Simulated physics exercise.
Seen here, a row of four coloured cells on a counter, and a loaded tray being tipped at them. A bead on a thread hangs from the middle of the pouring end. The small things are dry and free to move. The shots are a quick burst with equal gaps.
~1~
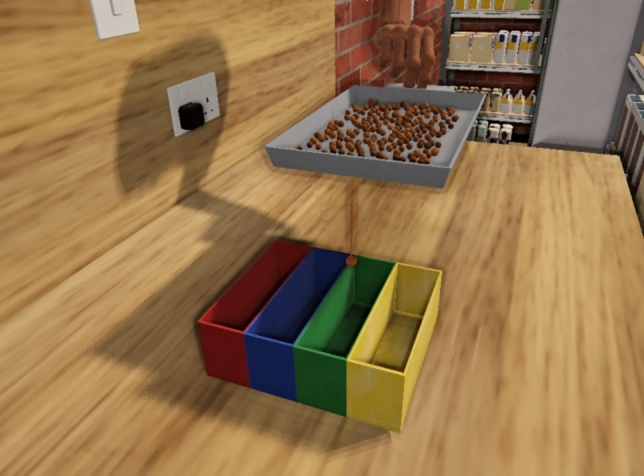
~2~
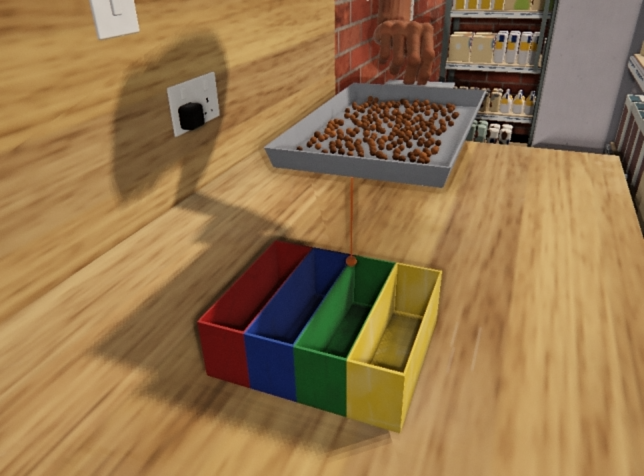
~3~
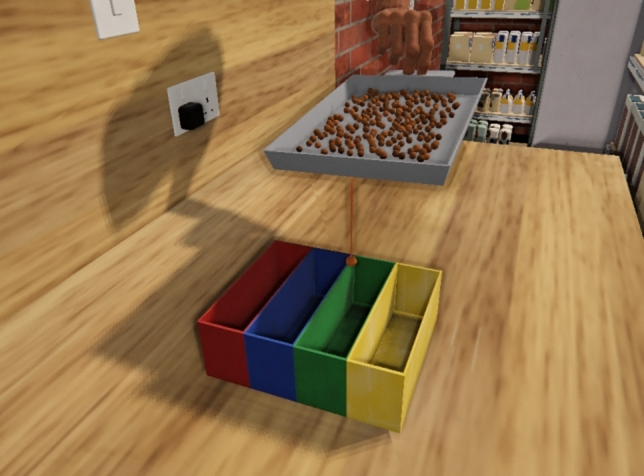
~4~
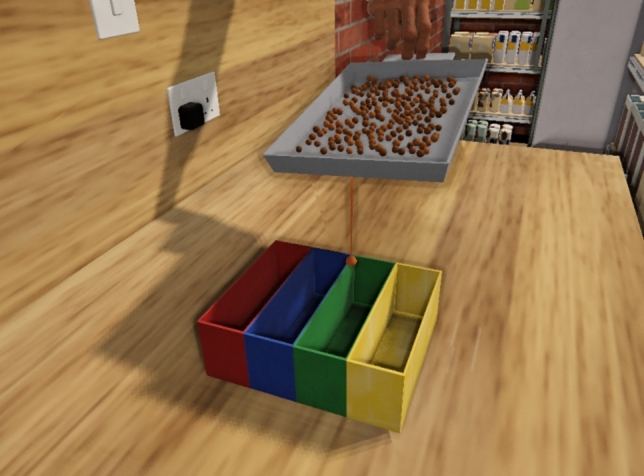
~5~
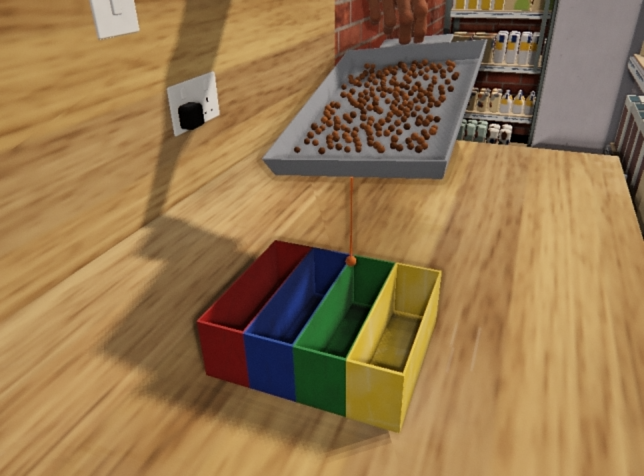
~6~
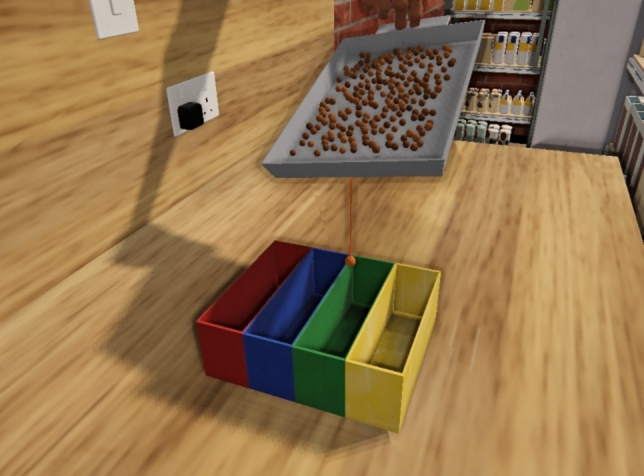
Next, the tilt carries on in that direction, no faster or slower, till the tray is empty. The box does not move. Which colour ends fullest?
It favours the red compartment.
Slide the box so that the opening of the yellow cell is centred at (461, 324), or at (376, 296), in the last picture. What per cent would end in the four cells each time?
Near 0 % and 100 %.
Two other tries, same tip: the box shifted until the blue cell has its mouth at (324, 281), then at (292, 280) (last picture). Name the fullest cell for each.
The first try: The red one. The second: The cell in red.
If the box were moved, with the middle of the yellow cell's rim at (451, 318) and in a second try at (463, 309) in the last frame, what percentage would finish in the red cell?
In turn 10 and 0 in a hundred.
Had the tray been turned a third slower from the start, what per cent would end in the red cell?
Close to 90 per cent.
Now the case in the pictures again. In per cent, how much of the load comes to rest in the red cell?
Near 90 %.
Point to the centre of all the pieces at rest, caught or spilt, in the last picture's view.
Close to (272, 317).
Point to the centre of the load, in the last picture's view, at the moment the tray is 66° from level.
Close to (291, 173).
Shortly afterwards, tray tipped steeply; the bulk on the tray; a little in the red cell; near a quarter falling or outside the box.
Next, tray tipped past a quarter turn; a little on the tray; near two thirds in the red cell; a little in the blue cell; near a quarter falling or outside the box.
Some moments later, tray tipped past a quarter turn; the bulk in the red cell; a little in the blue cell; a little falling or outside the box.
In the end, tray tipped past a quarter turn; the bulk in the red cell; a little in the blue cell; none at all in the yellow cell; none at all in the green cell; a little outside the box.
